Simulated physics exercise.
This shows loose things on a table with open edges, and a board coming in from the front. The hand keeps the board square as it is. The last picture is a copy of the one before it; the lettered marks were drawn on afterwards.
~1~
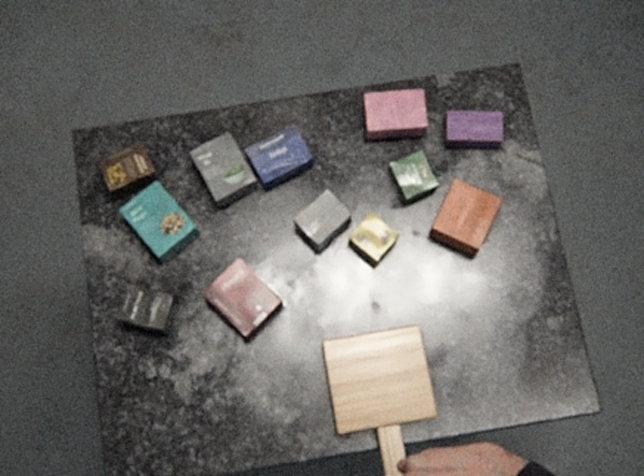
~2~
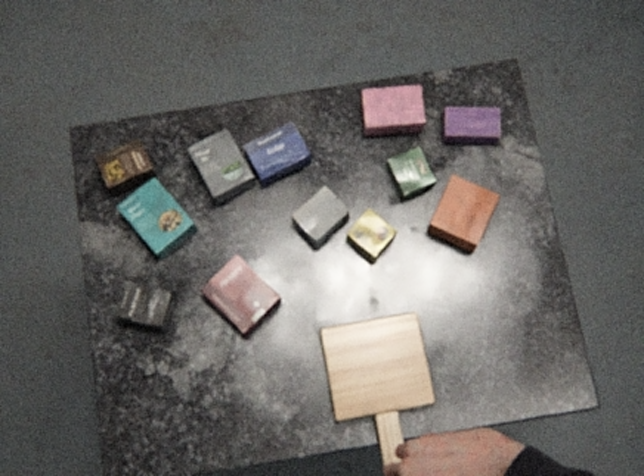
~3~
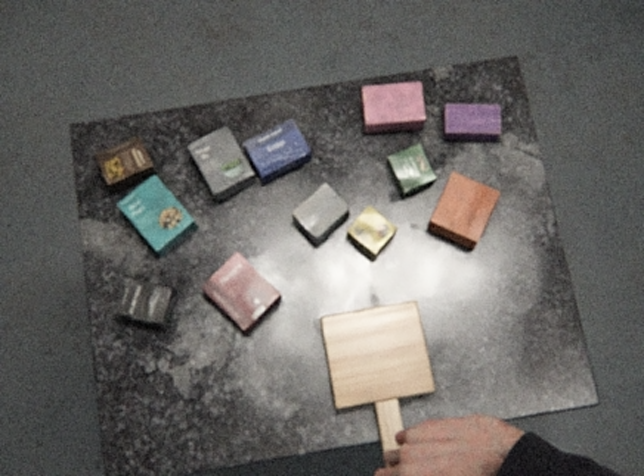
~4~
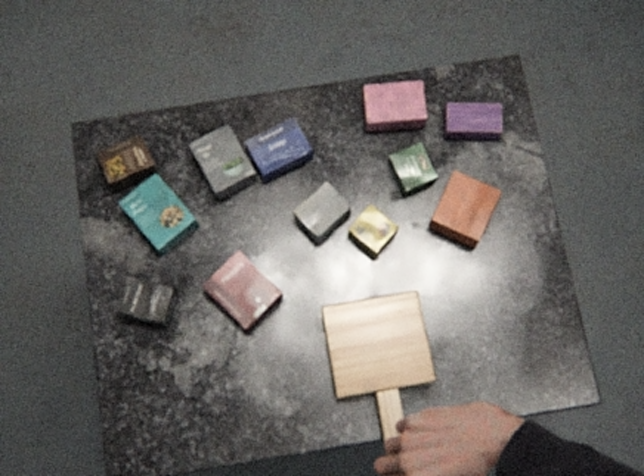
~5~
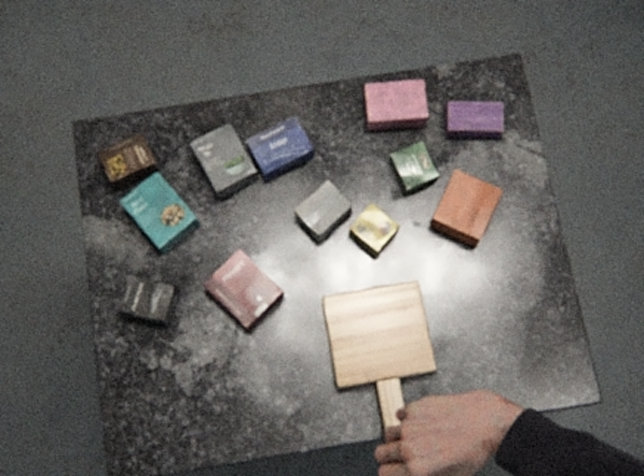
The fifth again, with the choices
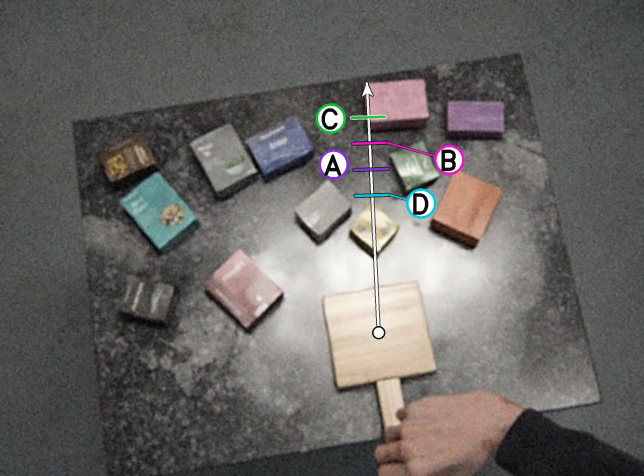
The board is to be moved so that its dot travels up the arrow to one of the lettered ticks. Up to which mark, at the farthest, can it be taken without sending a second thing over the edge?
No farther than B.
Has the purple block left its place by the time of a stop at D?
By then, no.
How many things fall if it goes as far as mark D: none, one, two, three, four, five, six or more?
By then, none.
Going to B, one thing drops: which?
It is the pink block.
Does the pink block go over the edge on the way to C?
By then, yes.
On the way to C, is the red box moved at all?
No.
On the marked copy, A at (371, 170); B at (370, 143); C at (368, 117); D at (372, 195); the arrow from (379, 333) to (367, 83); the white dot at (379, 333).
With B. Early on, board (375, 263); white box (320, 198); yellow box (367, 195).
Further on, board (371, 195); pink block (392, 90); blue box (275, 135).
At the end, board (369, 147); pink block over the edge; white box (306, 93); one fallen.
As for the rest, A is within the limit but short; C drops three; D is within the limit but short.
